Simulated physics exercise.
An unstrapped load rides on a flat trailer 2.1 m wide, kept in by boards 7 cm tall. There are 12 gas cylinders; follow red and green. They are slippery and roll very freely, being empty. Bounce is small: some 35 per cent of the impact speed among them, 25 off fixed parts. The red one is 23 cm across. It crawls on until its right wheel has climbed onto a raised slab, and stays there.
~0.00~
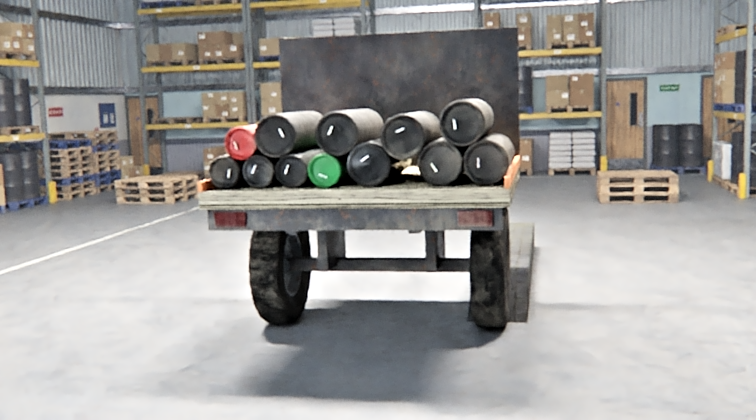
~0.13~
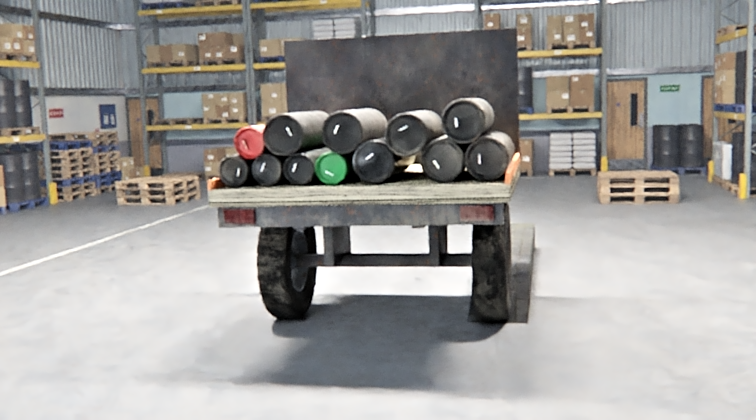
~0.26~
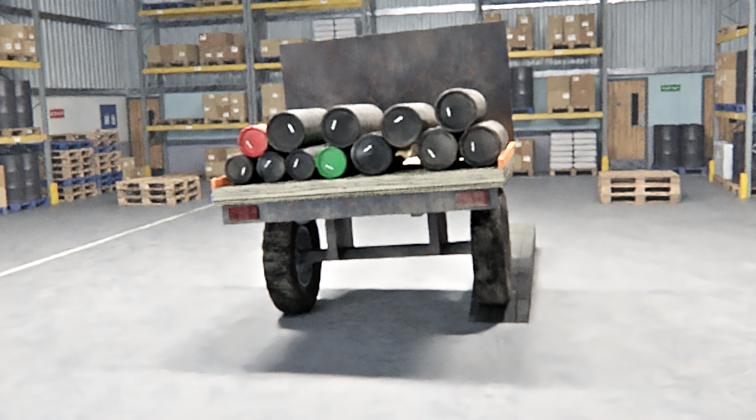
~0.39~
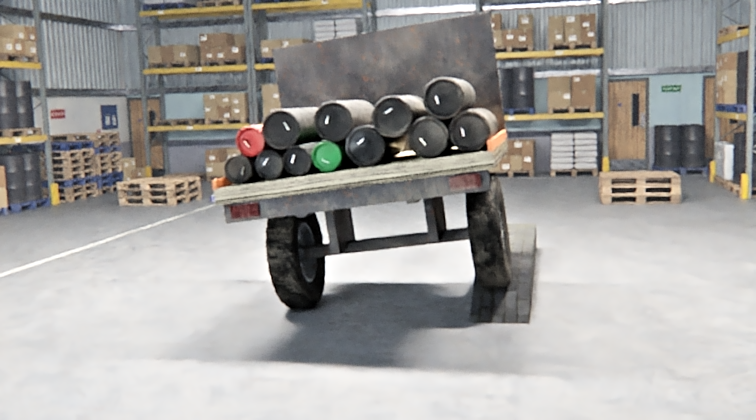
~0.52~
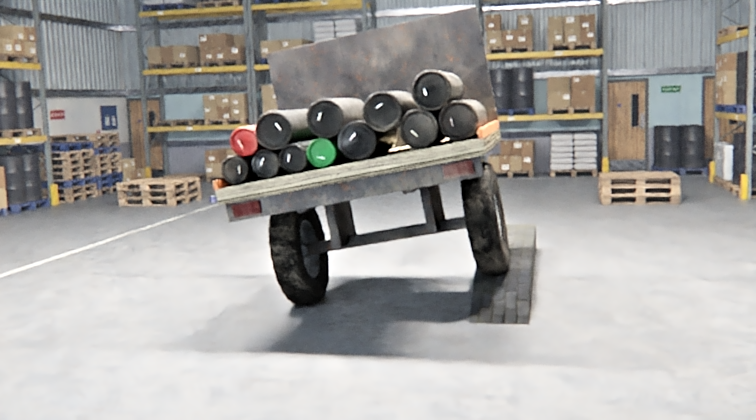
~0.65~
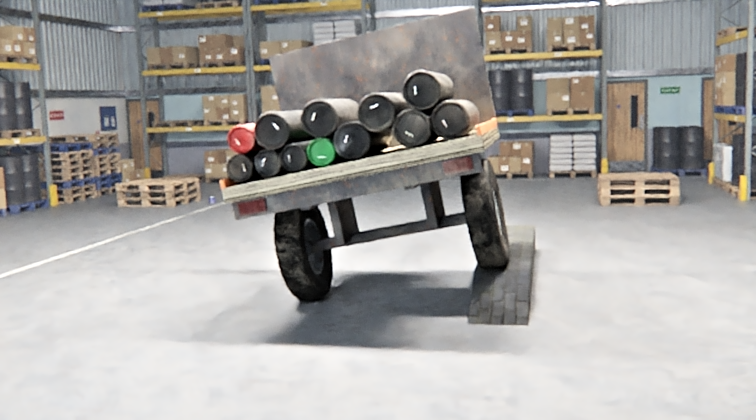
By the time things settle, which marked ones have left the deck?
Red ends on the ground. Green stays aboard.
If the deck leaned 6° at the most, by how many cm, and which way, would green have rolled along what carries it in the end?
About 0 cm to the left.
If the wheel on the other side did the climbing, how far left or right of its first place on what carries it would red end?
About 10 cm to the right.
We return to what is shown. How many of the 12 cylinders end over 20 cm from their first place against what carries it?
3 of them.
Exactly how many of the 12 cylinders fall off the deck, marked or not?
In all, 3.
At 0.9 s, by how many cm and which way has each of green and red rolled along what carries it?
Green 5 left, red 15 left.
Then, 0.9 s in, red is up on others, 10 cm from the left edge, rolling left; green is on the deck, 80 cm from the left edge; 0 off so far.
Then, 1.0 s in, red is up on others, 5 cm from the left edge, rolling left; still the same for green; 0 off so far.
Then, 1.2 s in, red is dropping off the left side; still the same for green; 1 off so far.
In the end (5.2 s), red is on the ground to the left; green is on the deck, 80 cm from the left edge; 3 off so far.
